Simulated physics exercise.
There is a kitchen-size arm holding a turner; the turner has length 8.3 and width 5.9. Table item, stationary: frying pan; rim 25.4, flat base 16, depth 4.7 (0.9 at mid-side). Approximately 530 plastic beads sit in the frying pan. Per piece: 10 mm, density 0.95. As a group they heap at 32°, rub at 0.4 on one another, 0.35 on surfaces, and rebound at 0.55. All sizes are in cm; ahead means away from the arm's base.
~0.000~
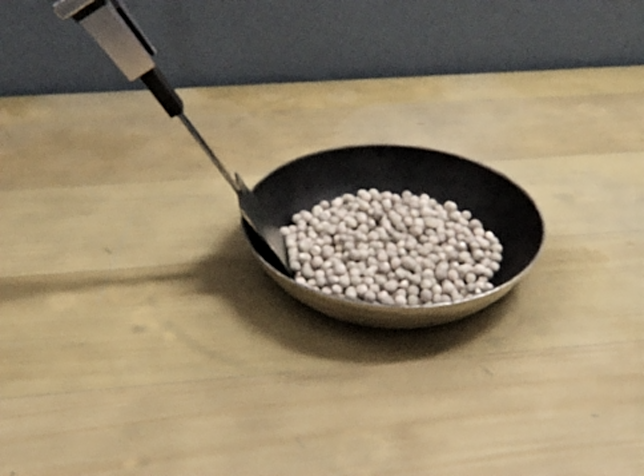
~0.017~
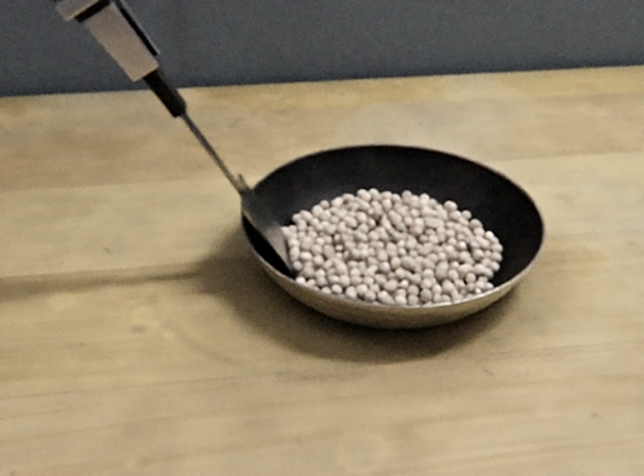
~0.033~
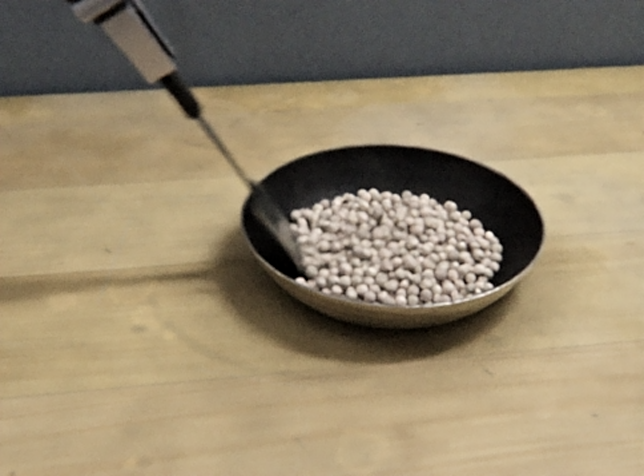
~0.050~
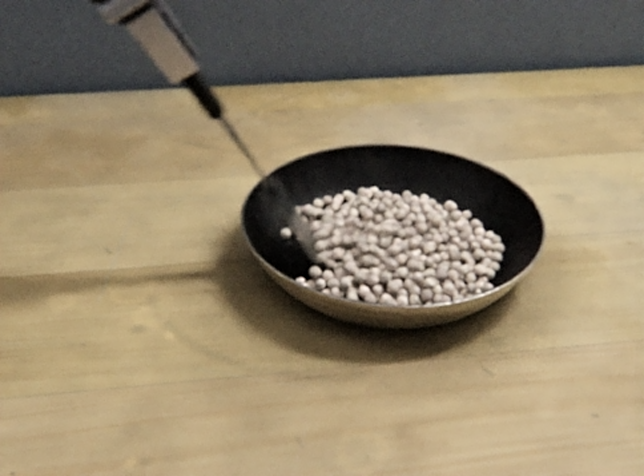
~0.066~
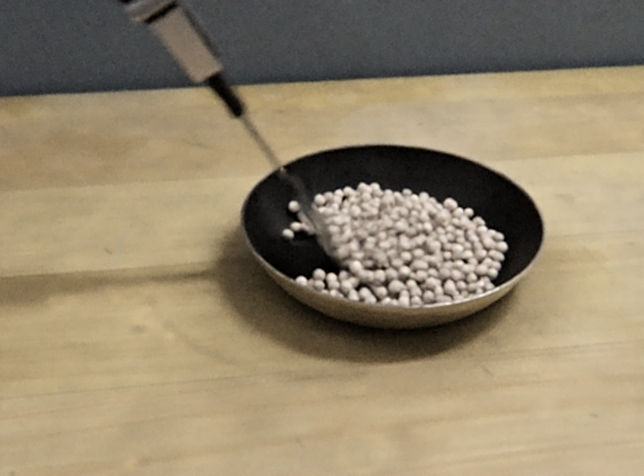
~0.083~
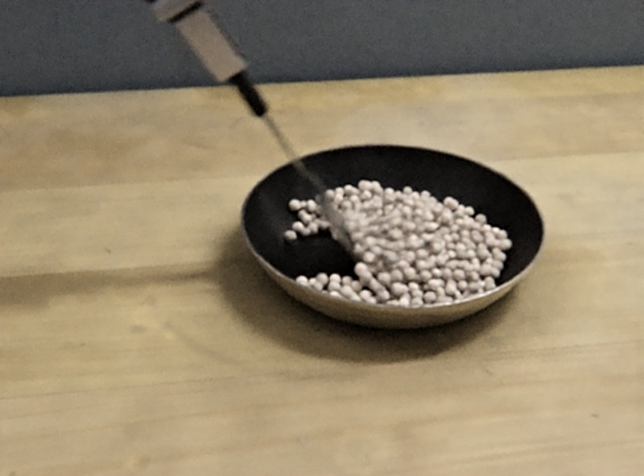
A robot arm held a turner at the left side of a dark frying pan full of pale beads, then pushed it rightward through them, heaping them slightly and leaving a few behind.
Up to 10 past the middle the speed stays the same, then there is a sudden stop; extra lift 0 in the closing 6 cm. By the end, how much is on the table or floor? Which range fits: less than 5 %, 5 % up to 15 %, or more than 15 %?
The range that fits is more than 15 %.
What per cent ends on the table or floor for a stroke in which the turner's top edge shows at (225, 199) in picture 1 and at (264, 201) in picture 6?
Roughly 5 percent ends up there.
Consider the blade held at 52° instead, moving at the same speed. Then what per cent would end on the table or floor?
In that case around 20 per cent.
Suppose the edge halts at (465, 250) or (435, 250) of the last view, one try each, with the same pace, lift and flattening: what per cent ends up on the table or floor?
Respectively some 0 and 0 percent end on the table or floor.
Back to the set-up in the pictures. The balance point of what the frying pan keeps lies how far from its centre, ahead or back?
2.5 cm ahead.
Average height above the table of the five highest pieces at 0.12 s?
Height: Approx. 5 cm.
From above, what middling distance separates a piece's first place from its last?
Some 3 cm.
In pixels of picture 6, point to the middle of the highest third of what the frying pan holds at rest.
Around (443, 231).
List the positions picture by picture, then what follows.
In the first picture, the turner top edge at (238, 190), sloping 60°; upper third of the load around (384, 243), from x 285 to 495, top at y 195; 532 in the frying pan.
In the second picture, the turner top edge at (241, 191), sloping 60°; upper third of the load around (383, 243), from x 285 to 495, top at y 195.
In the third picture, the turner top edge at (255, 192), sloping 60°; upper third of the load around (377, 244), from x 285 to 495, top at y 195.
In the fourth picture, the turner top edge at (275, 192), sloping 60°; upper third of the load around (380, 241), from x 285 to 500, top at y 190.
In the fifth picture, the turner top edge at (295, 191), sloping 60°; upper third of the load around (386, 240), from x 290 to 500, top at y 190.
In the sixth picture, the turner top edge at (316, 190), sloping 60°; upper third of the load around (394, 237), from x 290 to 505, top at y 185; 532 in the frying pan.
After 0.12 s, sloping 60°, highest piece 5 above the table; 532 in the frying pan.
After 0.16 s, sloping 60°, highest piece 5 above the table; 532 in the frying pan.
After 0.39 s, sloping 60°, highest piece 15 above the table; 414 in the frying pan, 60 on the table or floor, 58 on the blade or in flight.
After 1.44 s, sloping 60°, highest piece 4 above the table; 414 in the frying pan, 118 on the table or floor.
In the end, 414 in the frying pan, 118 on the table or floor. That is 22 % on the table or floor.
